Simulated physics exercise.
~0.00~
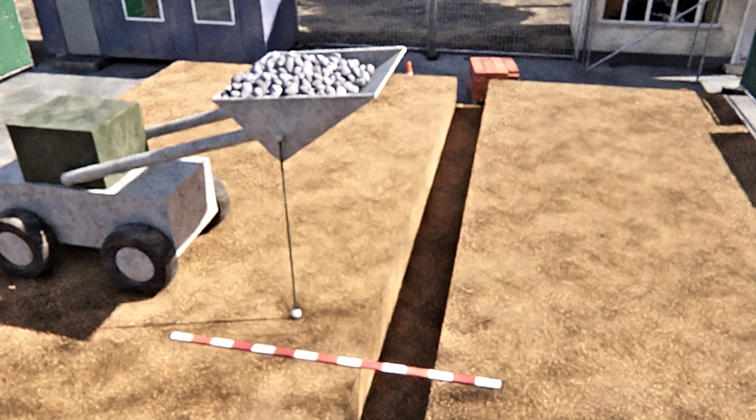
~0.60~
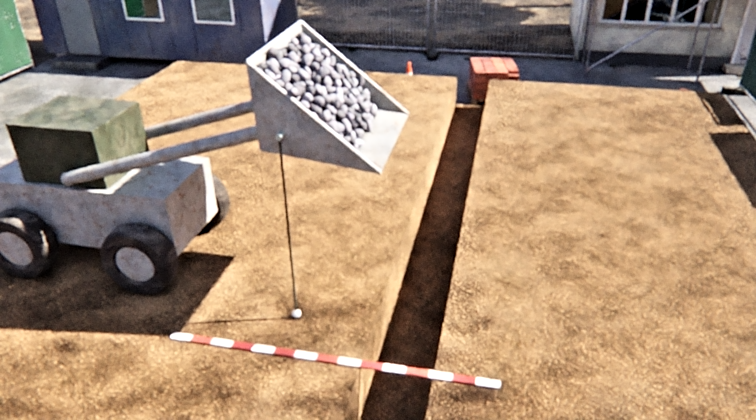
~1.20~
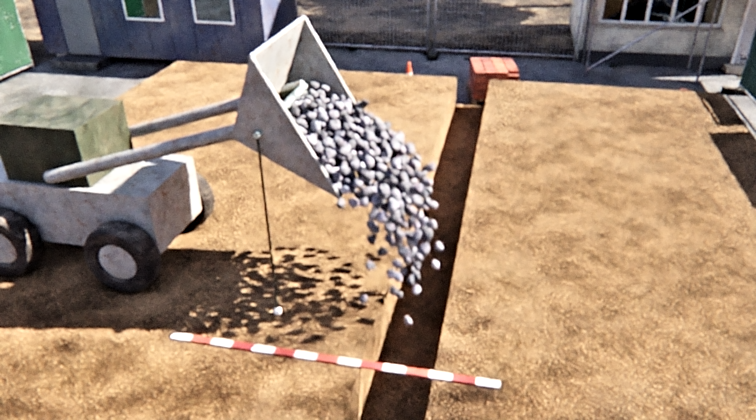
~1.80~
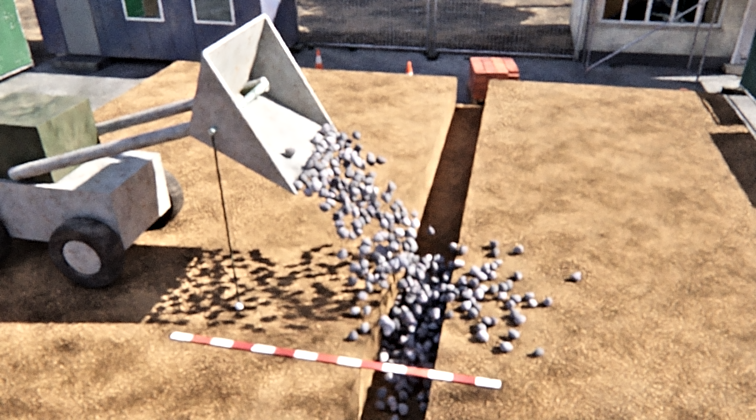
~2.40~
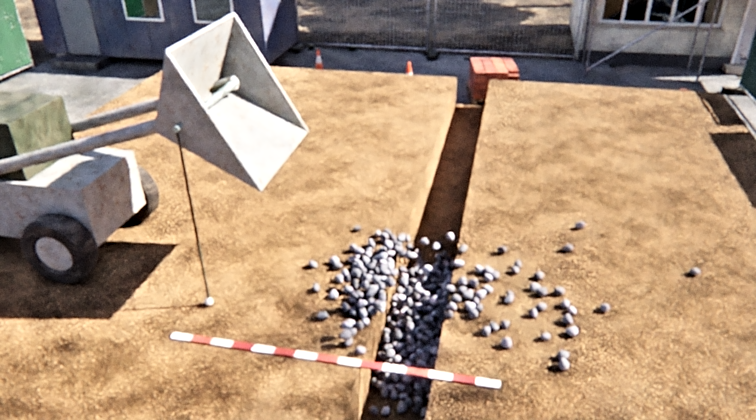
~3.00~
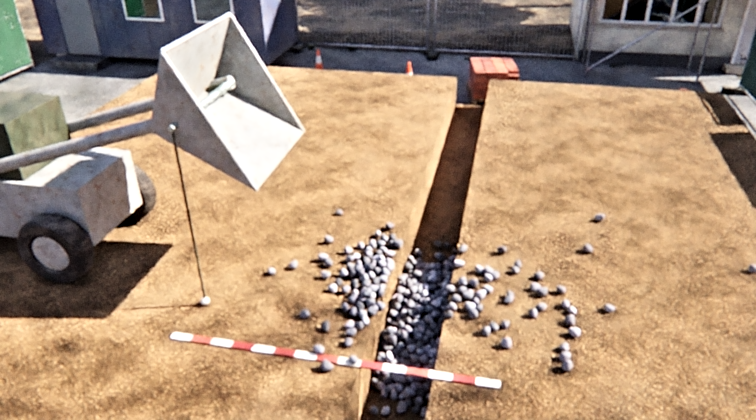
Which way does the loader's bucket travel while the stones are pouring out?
The bucket moves to the left, drawing back from the trench together with the machine.
Grey loader tipping a bucket of round stones while backing left, most landing in a narrow trench and some scattering on both sides.
